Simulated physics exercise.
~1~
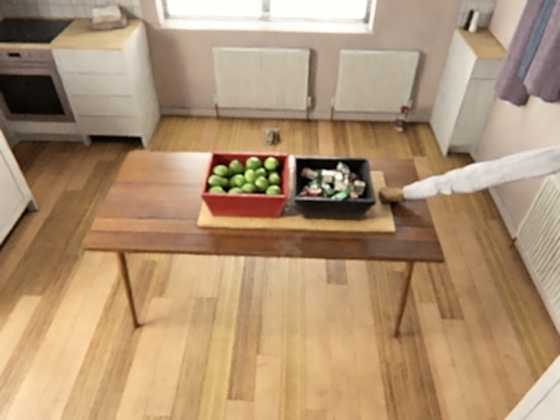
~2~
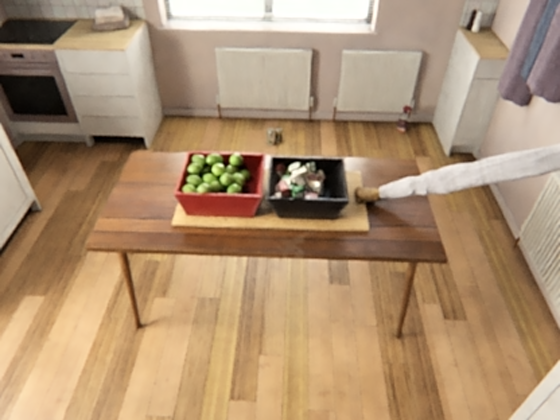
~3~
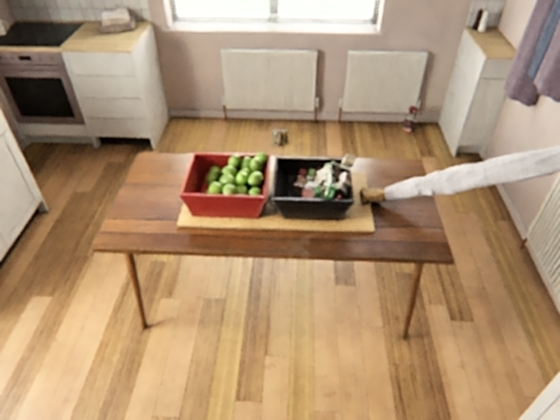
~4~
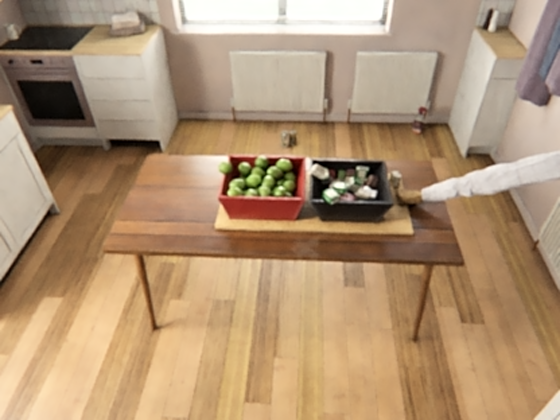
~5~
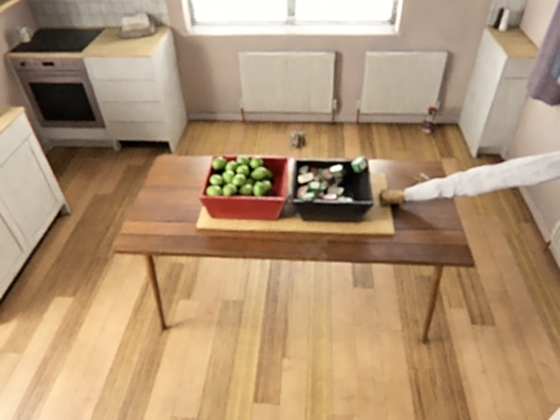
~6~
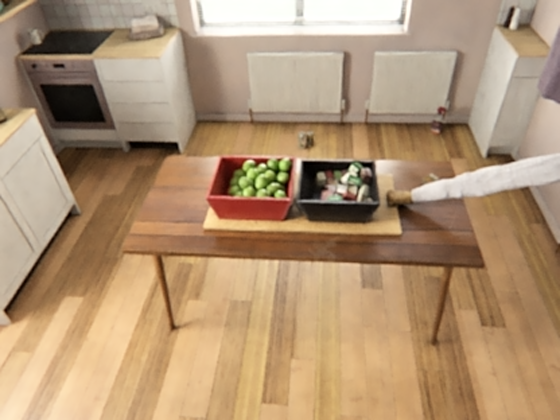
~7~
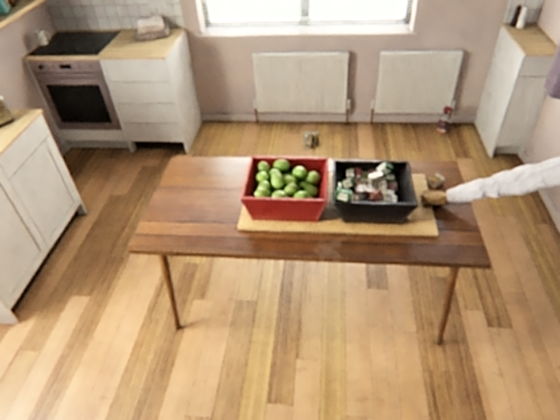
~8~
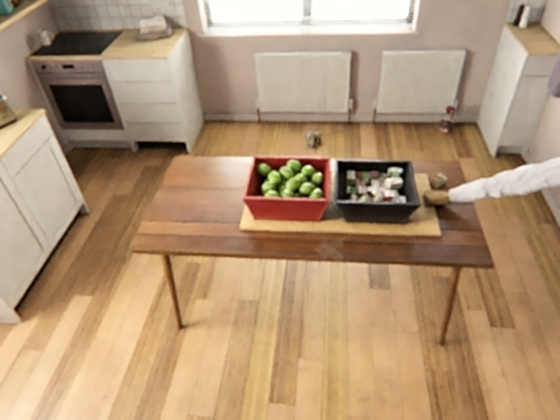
In this clip, a gloved hand slides a board holding a red basket of green fruit and a black basket of small cartons left and right across a wooden table; the contents shift, and nearly everything remains in the baskets as the board ends farther right.
